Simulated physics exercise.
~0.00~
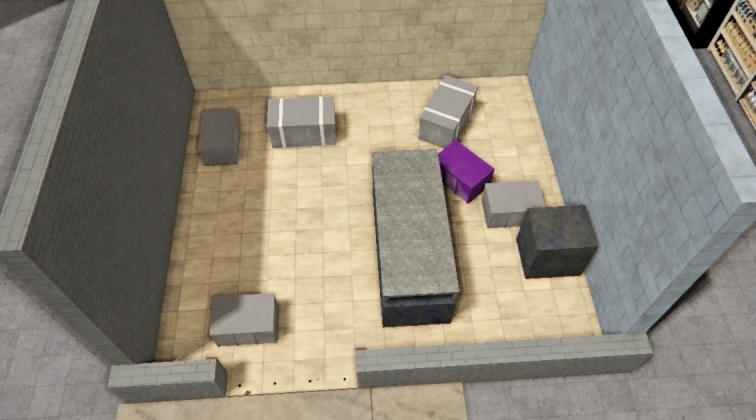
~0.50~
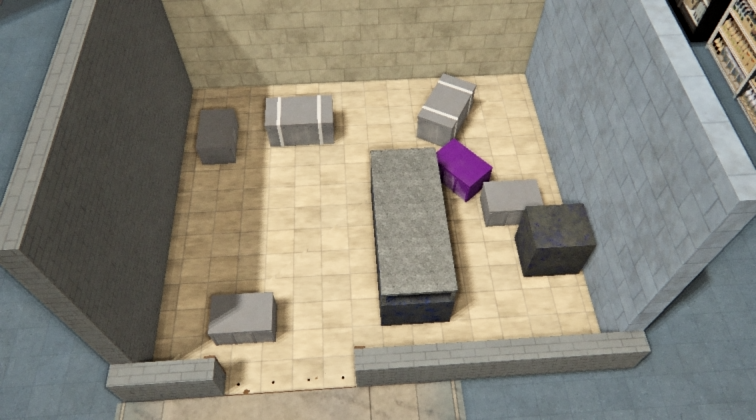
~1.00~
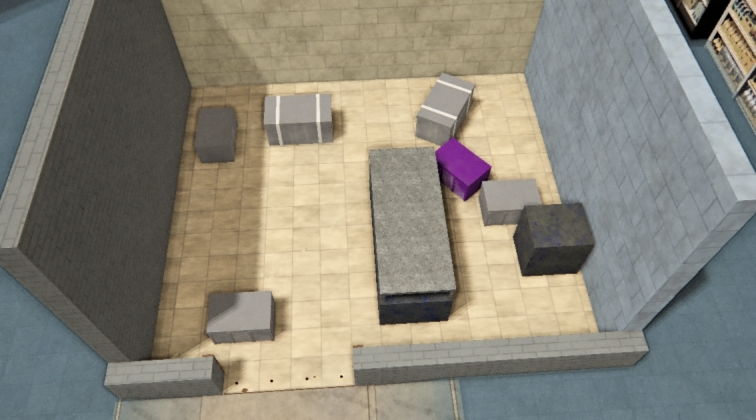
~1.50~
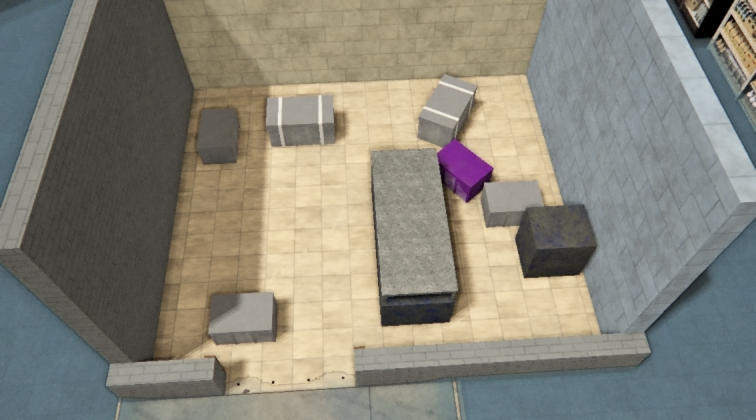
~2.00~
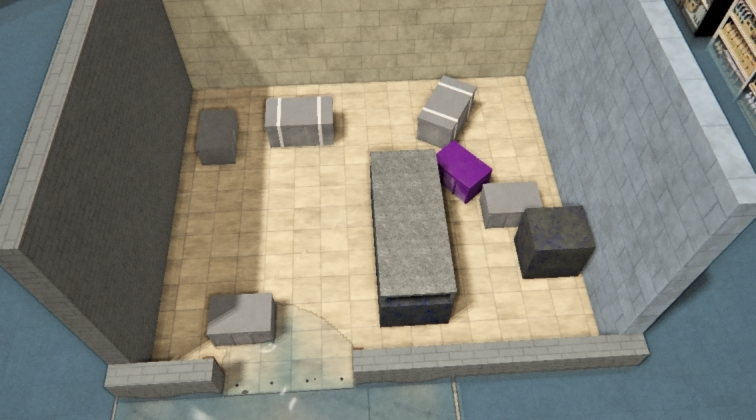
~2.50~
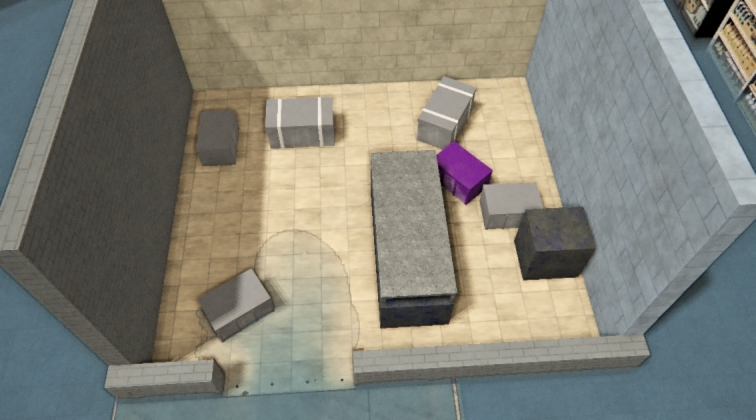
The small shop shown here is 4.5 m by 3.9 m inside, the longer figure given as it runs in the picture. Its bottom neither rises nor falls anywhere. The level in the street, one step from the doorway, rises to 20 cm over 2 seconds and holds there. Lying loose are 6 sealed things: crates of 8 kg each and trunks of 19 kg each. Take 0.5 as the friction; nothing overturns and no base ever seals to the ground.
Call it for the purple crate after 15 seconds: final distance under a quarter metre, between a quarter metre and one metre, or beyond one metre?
Between a quarter metre and one metre.
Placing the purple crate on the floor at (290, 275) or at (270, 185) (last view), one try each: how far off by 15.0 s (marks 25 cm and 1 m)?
Try one - it is swept a long way; try two - it is swept a long way.
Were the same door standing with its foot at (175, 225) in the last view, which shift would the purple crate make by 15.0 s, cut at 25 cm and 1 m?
Outcome - purple crate: Short shift.
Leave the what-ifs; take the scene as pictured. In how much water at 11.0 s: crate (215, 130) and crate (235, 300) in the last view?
Close to 13 and 11 centimetres.
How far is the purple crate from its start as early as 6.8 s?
Roughly 0 centimetres by that point.
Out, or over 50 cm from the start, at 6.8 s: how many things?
At that time I count 3.
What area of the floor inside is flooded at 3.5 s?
Somewhere about 6.0 m2, give or take.
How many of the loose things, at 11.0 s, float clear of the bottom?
Answer: 5.
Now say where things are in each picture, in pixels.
The first picture shows the purple crate at (464, 163) rests on the ground; 0.0 m2 under water; 0 of 6 have shifted.
The second picture shows the purple crate at (462, 162), on the bottom; 0.0 m2 under water; 0 of 6 have shifted.
The third picture shows the purple crate at (461, 161) rests on the ground; water covers 0.0 m2; 0 of 6 have shifted.
The fourth picture shows the purple crate at (463, 162) rests on the ground; 0.0 m2 under water; 0 of 6 have shifted.
The fifth picture shows the purple crate at (462, 164) rests on the ground; 0.5 m2 under water; 0 of 6 have shifted.
The sixth picture shows the purple crate at (462, 164) rests on the ground; 1.6 m2 under water; 1 of 6 have shifted.
After 3.5 s the purple crate is near (462, 164), 0.0 m from its start, aground; 0 afloat.
After 6.8 s the purple crate is near (462, 164), 0.0 m from its start, aground; 3 afloat.
After 11.0 s the purple crate is near (454, 190), 0.4 m from its start, afloat; 5 afloat.
After 15.0 s the purple crate is near (454, 189), 0.4 m from its start, afloat; 6 afloat.
